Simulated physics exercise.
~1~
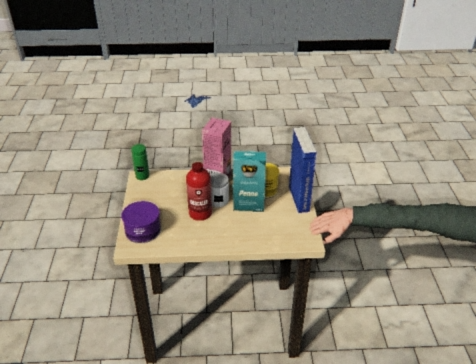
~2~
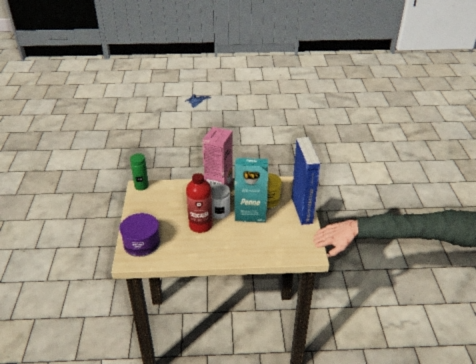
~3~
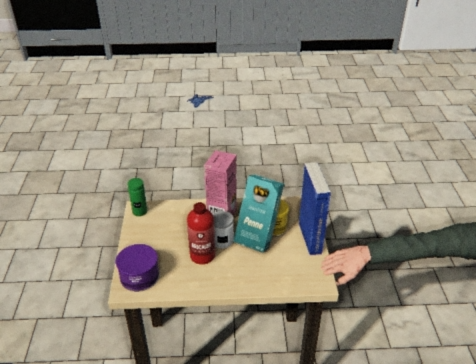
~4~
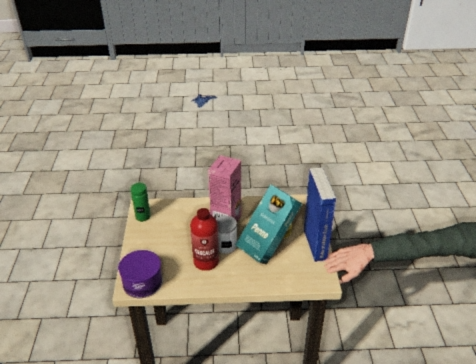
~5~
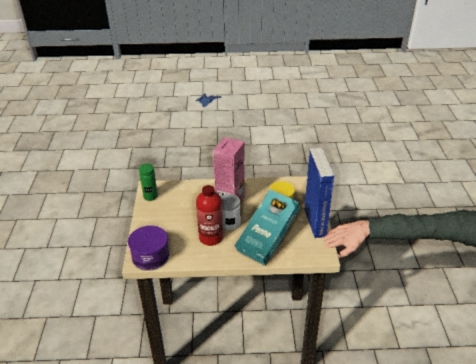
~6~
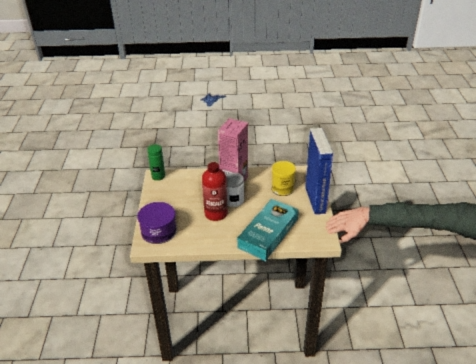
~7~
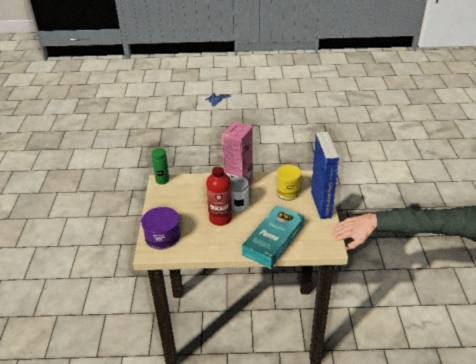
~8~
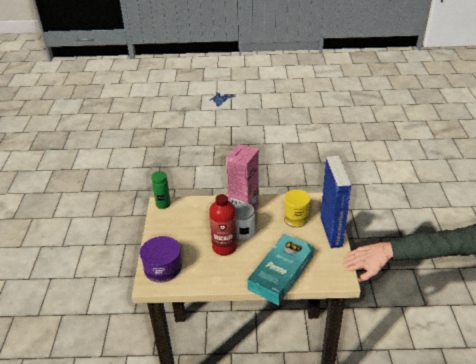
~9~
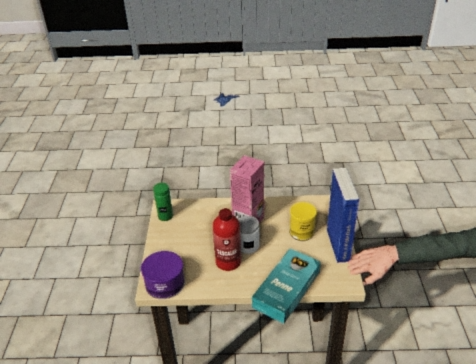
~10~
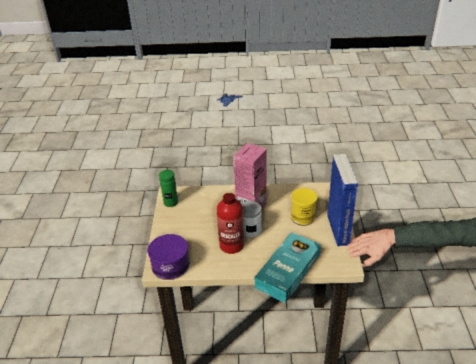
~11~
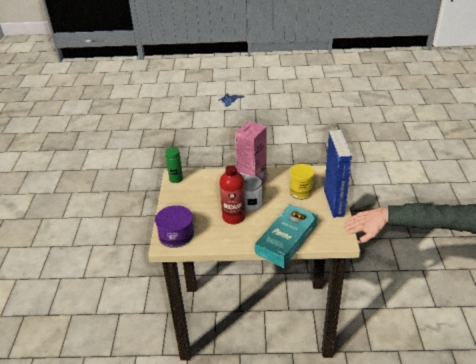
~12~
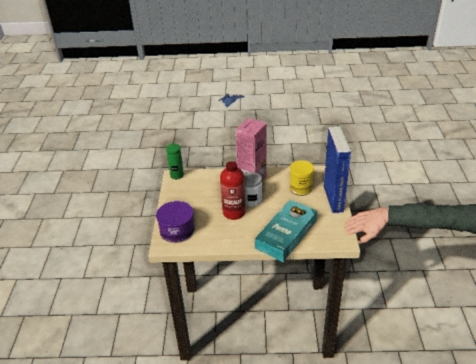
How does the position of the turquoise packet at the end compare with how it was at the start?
At the start the turquoise packet stands upright on the table, and by the end it is lying on its side on the tabletop.
